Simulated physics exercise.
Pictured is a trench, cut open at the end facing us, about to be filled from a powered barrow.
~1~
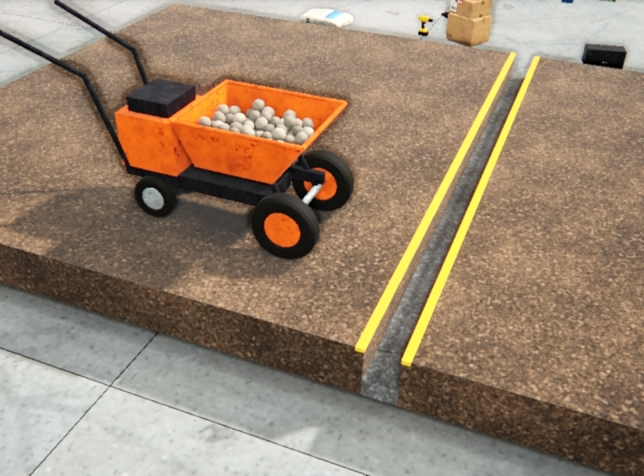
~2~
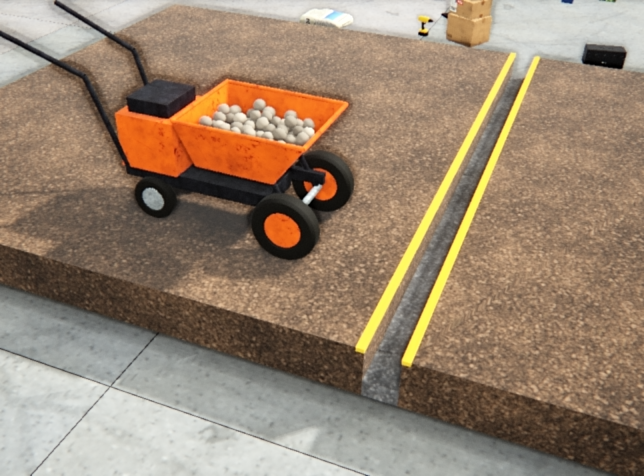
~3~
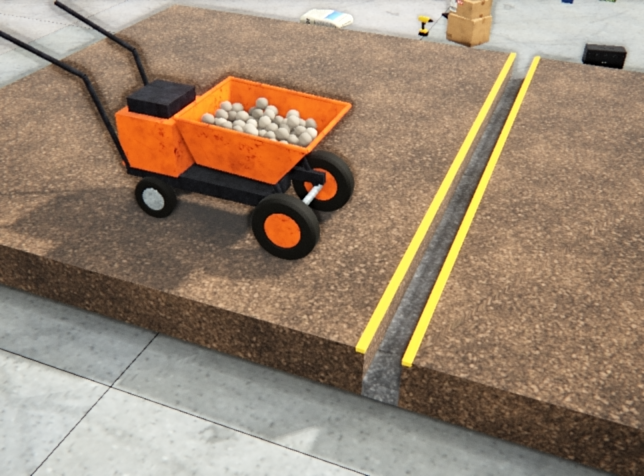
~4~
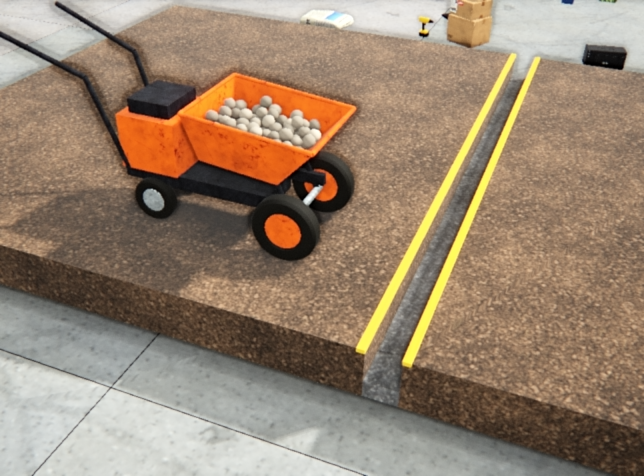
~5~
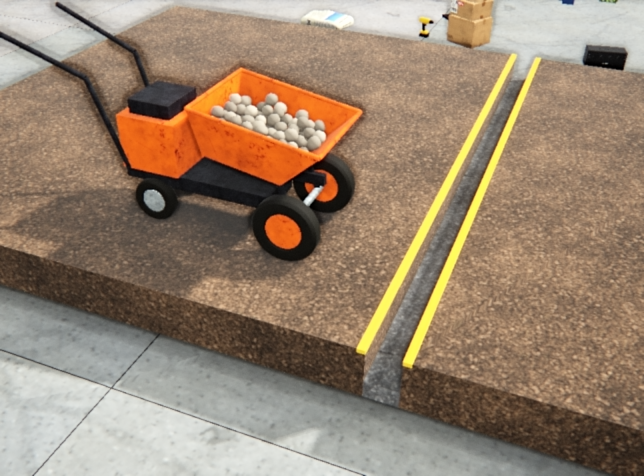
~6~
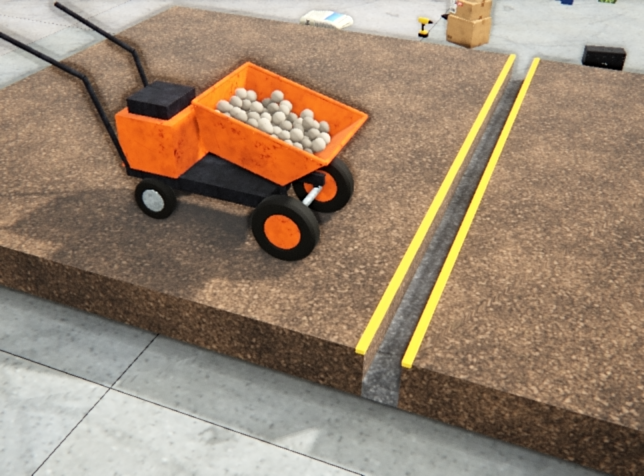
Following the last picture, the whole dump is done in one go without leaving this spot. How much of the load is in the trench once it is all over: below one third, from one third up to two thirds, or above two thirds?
Past the two-thirds mark.
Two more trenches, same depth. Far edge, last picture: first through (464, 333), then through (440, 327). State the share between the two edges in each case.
Well, it'd be something like 100 per cent the first time and 100 per cent the second.
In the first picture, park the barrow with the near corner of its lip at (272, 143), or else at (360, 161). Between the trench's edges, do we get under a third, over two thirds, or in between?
First: Between a third and two thirds. Second: Less than a third.
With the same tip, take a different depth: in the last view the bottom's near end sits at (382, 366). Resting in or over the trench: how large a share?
50 %.
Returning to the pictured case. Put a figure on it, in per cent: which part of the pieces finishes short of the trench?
Roughly 10 in a hundred.
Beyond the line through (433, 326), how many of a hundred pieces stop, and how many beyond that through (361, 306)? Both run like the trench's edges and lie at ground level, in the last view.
Some 10 and some 100 per cent, respectively.
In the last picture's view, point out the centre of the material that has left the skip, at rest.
Close to (424, 276), more or less.
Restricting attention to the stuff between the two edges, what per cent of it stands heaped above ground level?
Estimate: Near 15 in a hundred.
Shortly afterwards, skip tipped steeply; the whole lot in the skip.
Next, skip tipped right over; the bulk in the skip; a little short of the trench; a little in or heaped over the trench; a little falling.
Some moments later, skip tipped right over; only a few in the skip; a little short of the trench; the bulk in or heaped over the trench; a little beyond it.
In the end, skip tipped right over; a little short of the trench; the bulk in or heaped over the trench; a little beyond it.
